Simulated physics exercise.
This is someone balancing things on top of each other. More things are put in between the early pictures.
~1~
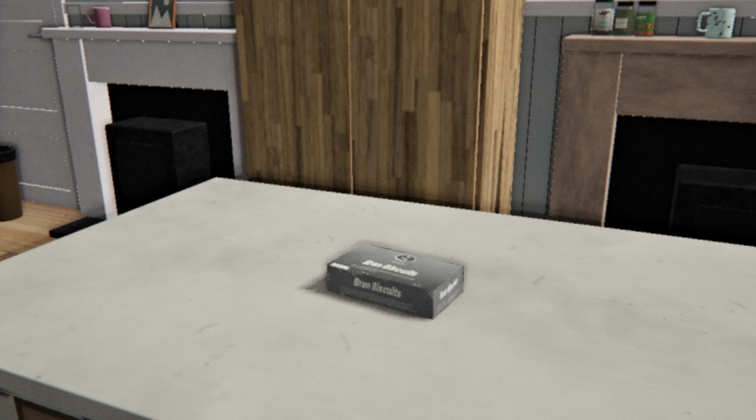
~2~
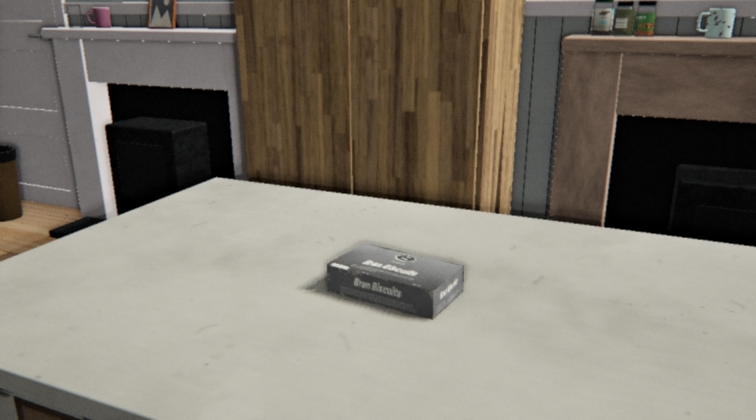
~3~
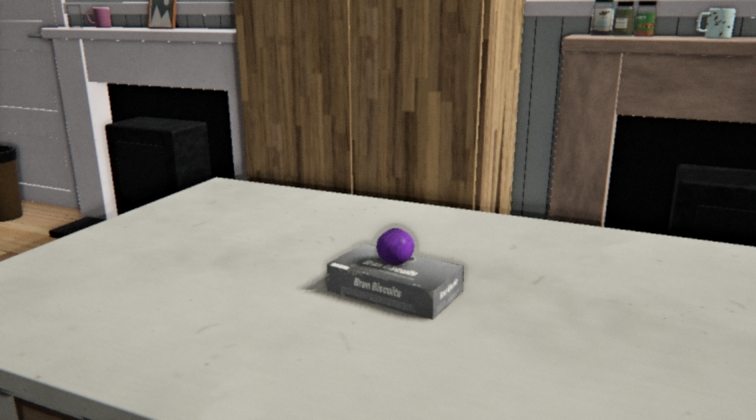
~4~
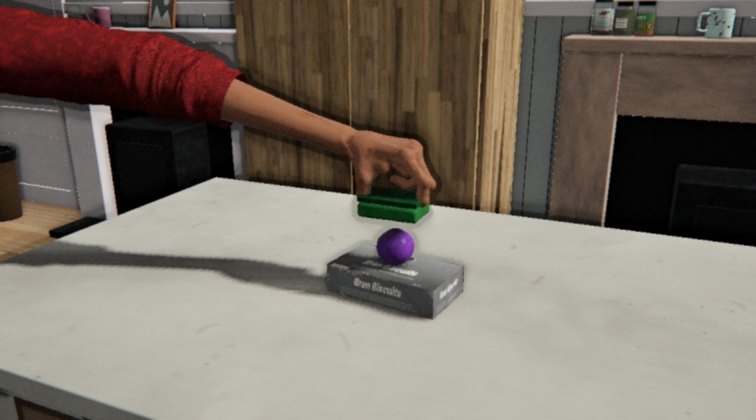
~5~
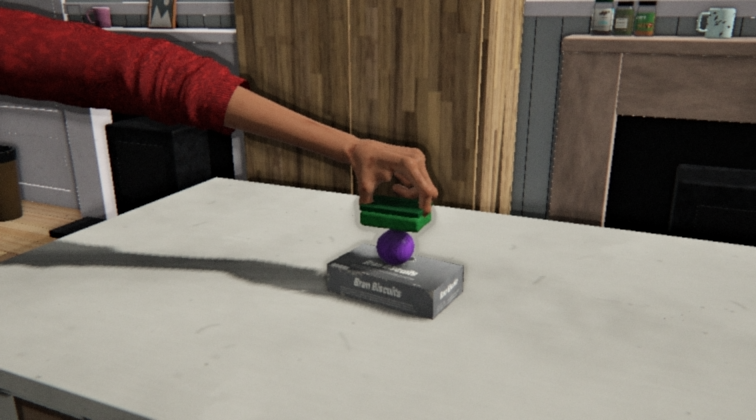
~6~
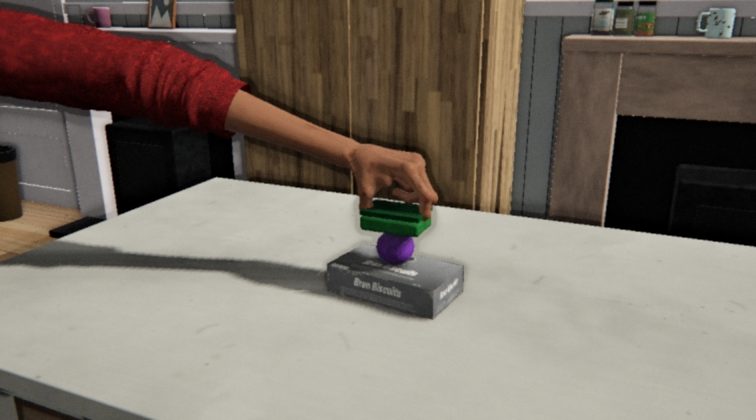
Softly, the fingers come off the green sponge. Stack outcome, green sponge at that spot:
Collapse.
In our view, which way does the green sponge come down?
Well, it travels over to the right.
Then, 1.40 s past the last view, green sponge rocked 46° from its first pose near (421, 234).
Then, 1.90 s past the last view, green sponge on its side near (460, 246).
Then, 2.10 s past the last view, green sponge now fallen.
Finally, fallen, green sponge; the other 2 still in place. Final places as the last picture's camera would see them, green sponge near (508, 308). The pile gives way.
